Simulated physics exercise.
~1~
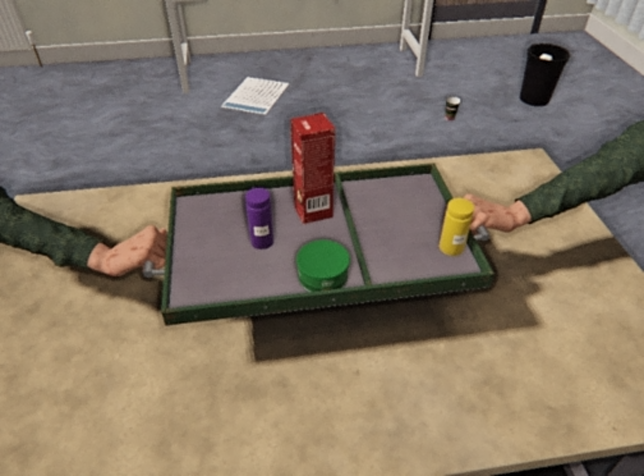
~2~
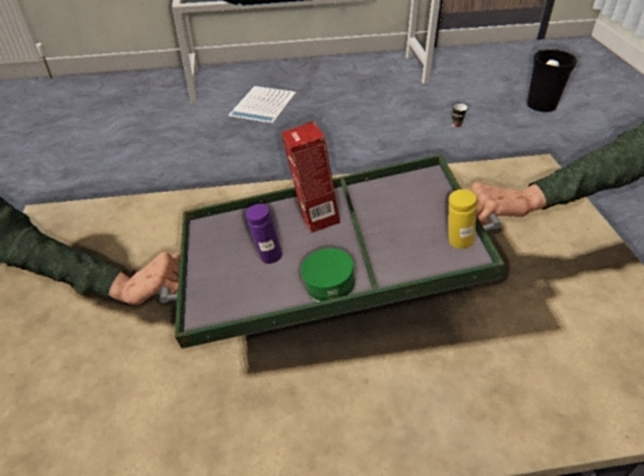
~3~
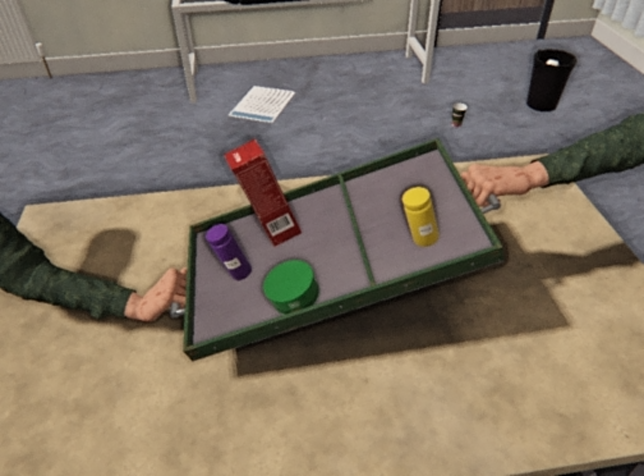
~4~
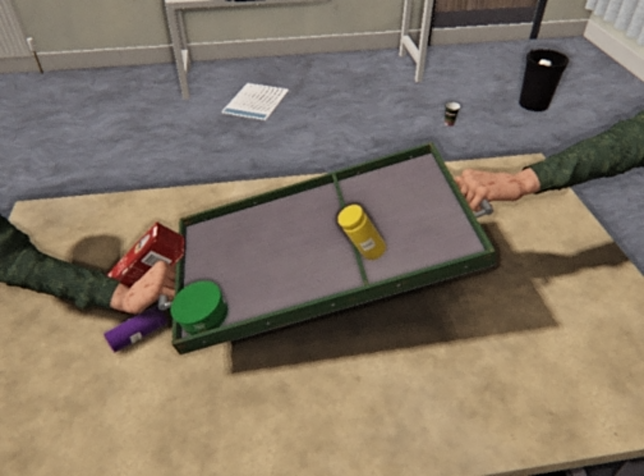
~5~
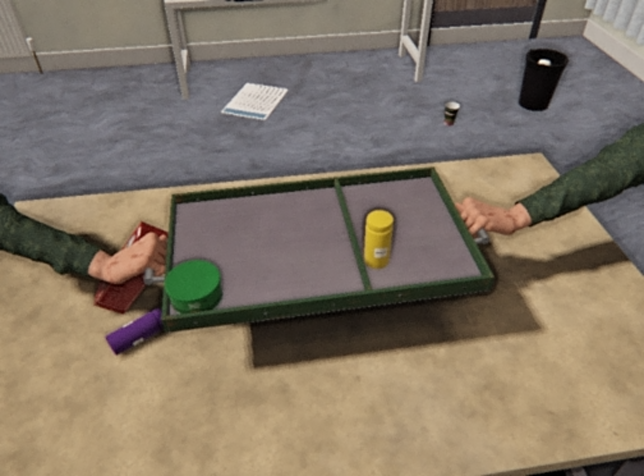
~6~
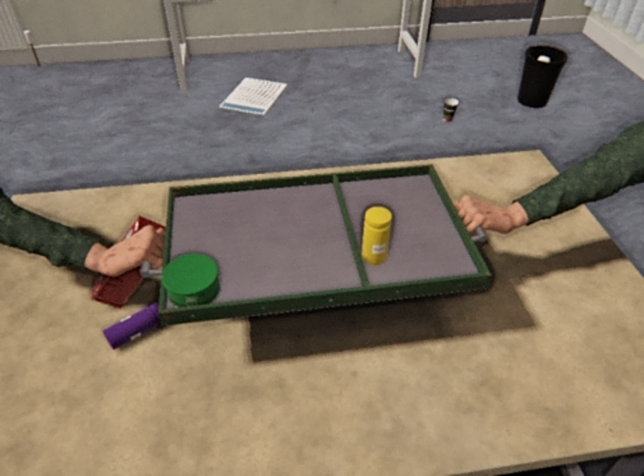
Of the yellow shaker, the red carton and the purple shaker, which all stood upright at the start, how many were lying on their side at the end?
Two of them, the red carton and the purple shaker, were lying on their side at the end.
Two hands tipped a tray down to the left, and a red carton and a purple shaker tumbled off onto the table. Once it was levelled, the green tub sat at the left end and the yellow shaker stood near the cross bar.
